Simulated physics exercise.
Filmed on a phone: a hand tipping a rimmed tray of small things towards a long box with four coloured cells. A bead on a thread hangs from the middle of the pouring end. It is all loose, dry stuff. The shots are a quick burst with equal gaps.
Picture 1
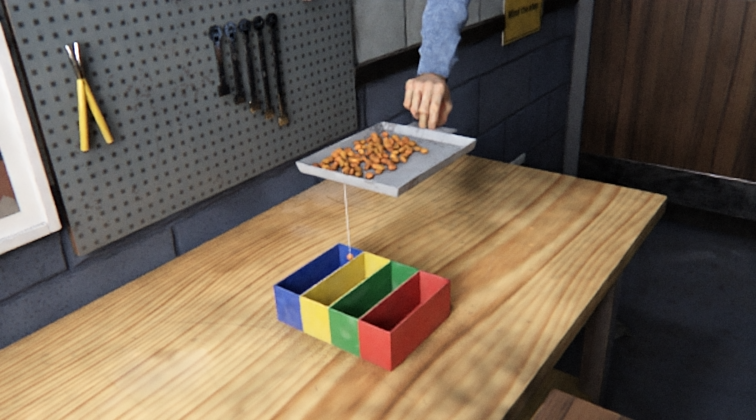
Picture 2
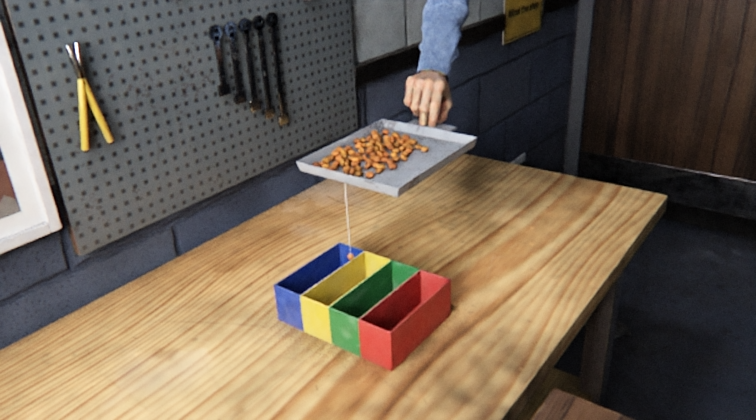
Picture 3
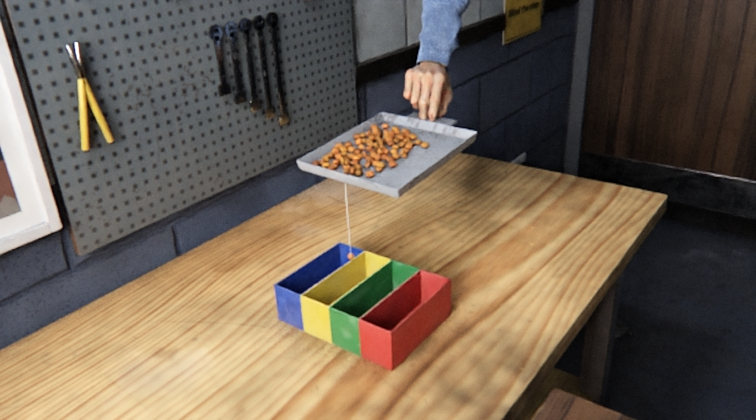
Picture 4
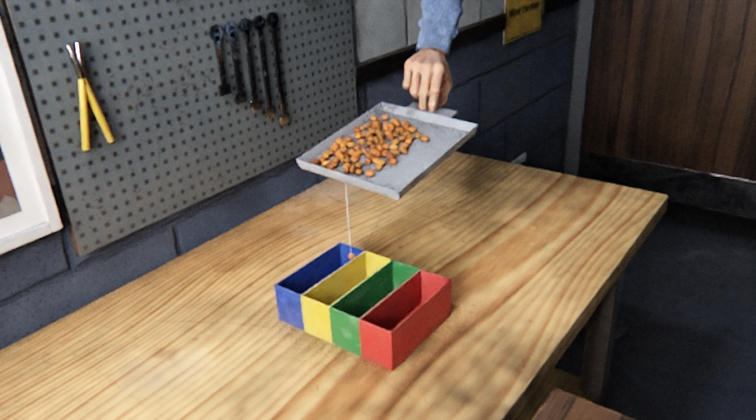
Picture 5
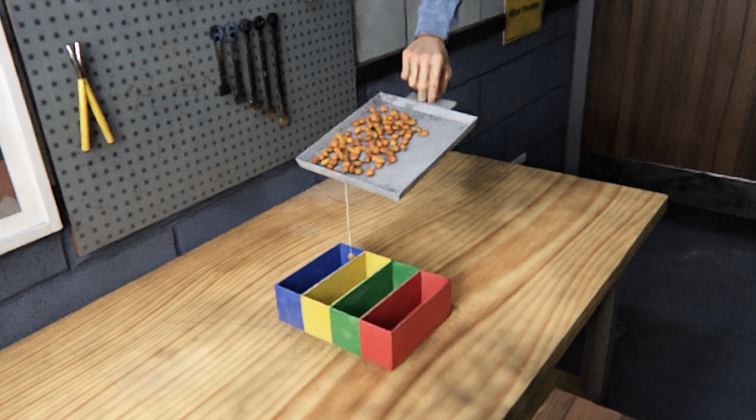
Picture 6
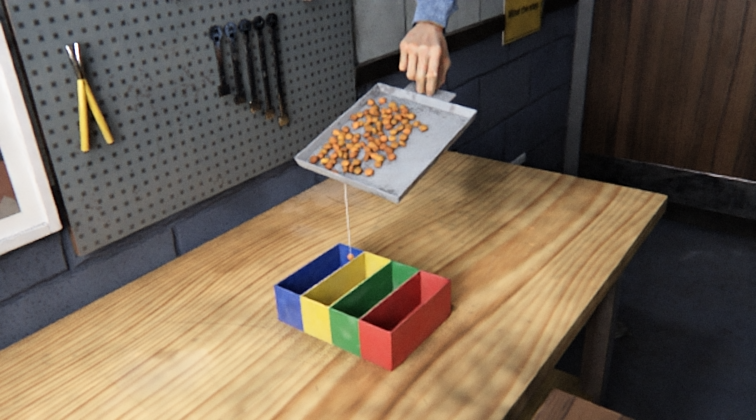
Hand gradually tilting a grey tray of small brown pieces towards its right corner above a blue, yellow, green and red box.
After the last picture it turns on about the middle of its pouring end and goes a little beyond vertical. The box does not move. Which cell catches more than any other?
Fullest: The green cell.
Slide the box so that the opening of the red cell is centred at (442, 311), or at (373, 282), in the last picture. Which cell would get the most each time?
The first try: The yellow one. The second: Red.
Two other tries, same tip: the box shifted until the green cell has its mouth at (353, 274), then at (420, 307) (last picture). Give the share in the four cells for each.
Roughly 70 per cent, and 90 per cent.
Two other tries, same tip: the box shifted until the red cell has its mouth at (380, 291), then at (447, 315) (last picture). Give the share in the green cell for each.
First some 30, then 10 per cent.
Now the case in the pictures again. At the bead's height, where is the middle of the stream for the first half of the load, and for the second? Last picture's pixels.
Around (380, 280) and then (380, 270).
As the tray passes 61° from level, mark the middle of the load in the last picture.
At about (367, 178).
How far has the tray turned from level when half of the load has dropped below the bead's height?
Roughly 100°.
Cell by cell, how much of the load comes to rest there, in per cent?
Blue cell near 0; yellow cell near 20; green cell near 60; red cell near 20.
Shortly afterwards, tray tipped steeply; all but a few on the tray; a little falling or outside the box.
Next, tray tipped right over; near a third on the tray; near a quarter in the green cell; a little in the red cell; a little in the yellow cell; only a few in the blue cell; near a quarter falling or outside the box.
Some moments later, tray tipped past a quarter turn; near half in the green cell; near a quarter in the yellow cell; near a quarter in the red cell; only a few in the blue cell; only a few falling or outside the box.
In the end, tray tipped past a quarter turn; near half in the green cell; near a quarter in the yellow cell; near a quarter in the red cell; only a few in the blue cell; only a few outside the box.
